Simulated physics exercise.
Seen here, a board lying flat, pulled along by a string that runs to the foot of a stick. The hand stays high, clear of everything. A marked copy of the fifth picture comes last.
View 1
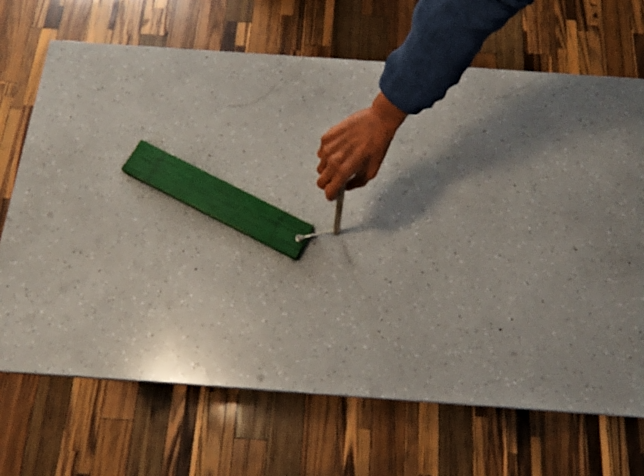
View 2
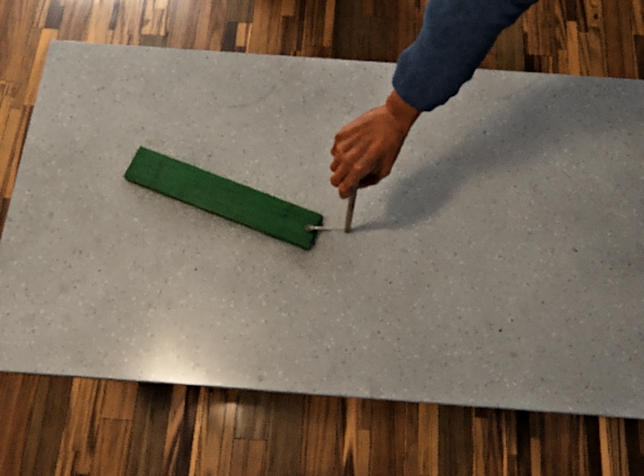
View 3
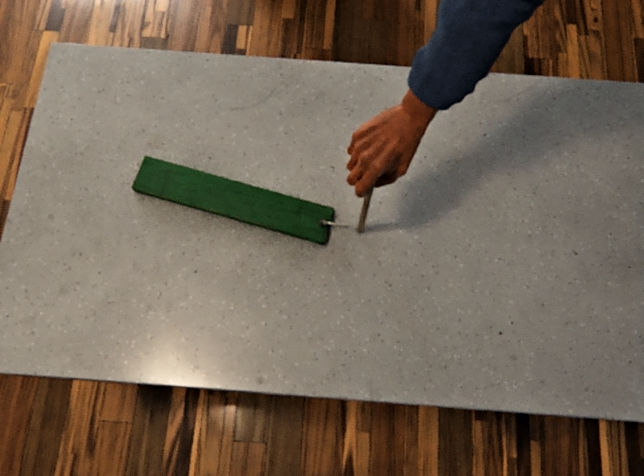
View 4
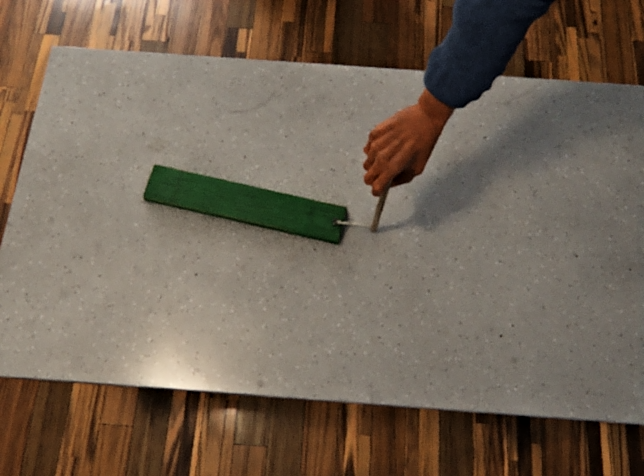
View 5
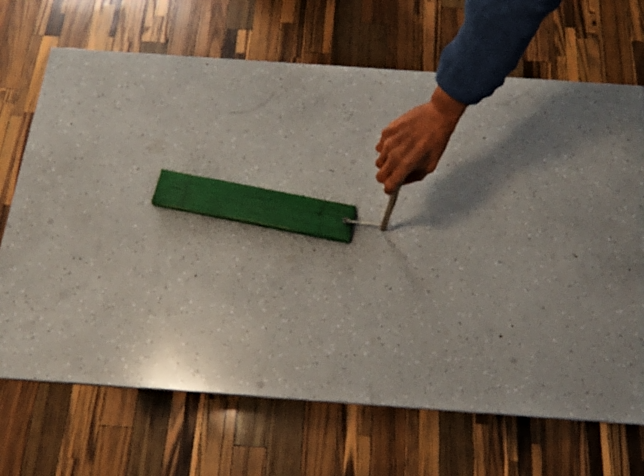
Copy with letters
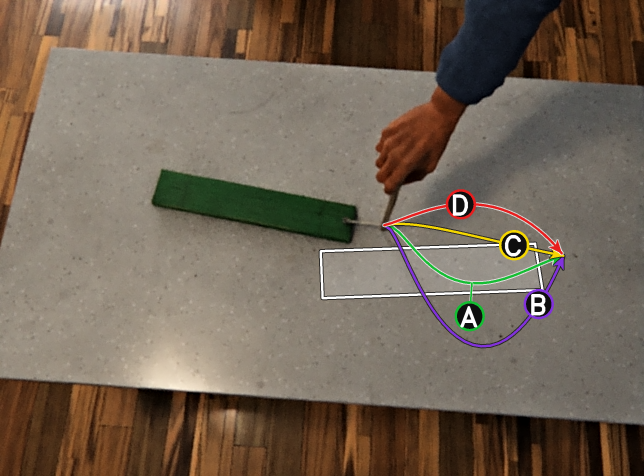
On a gray speckled tabletop, a hand holding a thin stick pulled a flat green board slowly to the right by a short string, and the slanted board swung a little closer to level.
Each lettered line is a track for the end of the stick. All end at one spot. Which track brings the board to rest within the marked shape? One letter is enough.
B.
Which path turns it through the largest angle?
That is B.
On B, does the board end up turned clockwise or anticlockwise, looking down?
Anticlockwise.
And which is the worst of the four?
D.
On the marked copy, A from (384, 225) via (463, 282) to (564, 256); B from (384, 225) via (473, 345) to (564, 256); C from (384, 225) via (473, 236) to (564, 256); D from (384, 225) via (477, 204) to (562, 254); the outline at (431, 271).
Taking B. A third of the way, foot of the stick (435, 313), middle of the board (318, 240).
Two thirds of the way, foot of the stick (522, 326), middle of the board (389, 279).
When it is over, foot of the stick (563, 256), middle of the board (431, 271); it lies in the outline.
As for the rest, A leaves its middle at (428, 247); C leaves its middle at (429, 232); D leaves its middle at (432, 220).
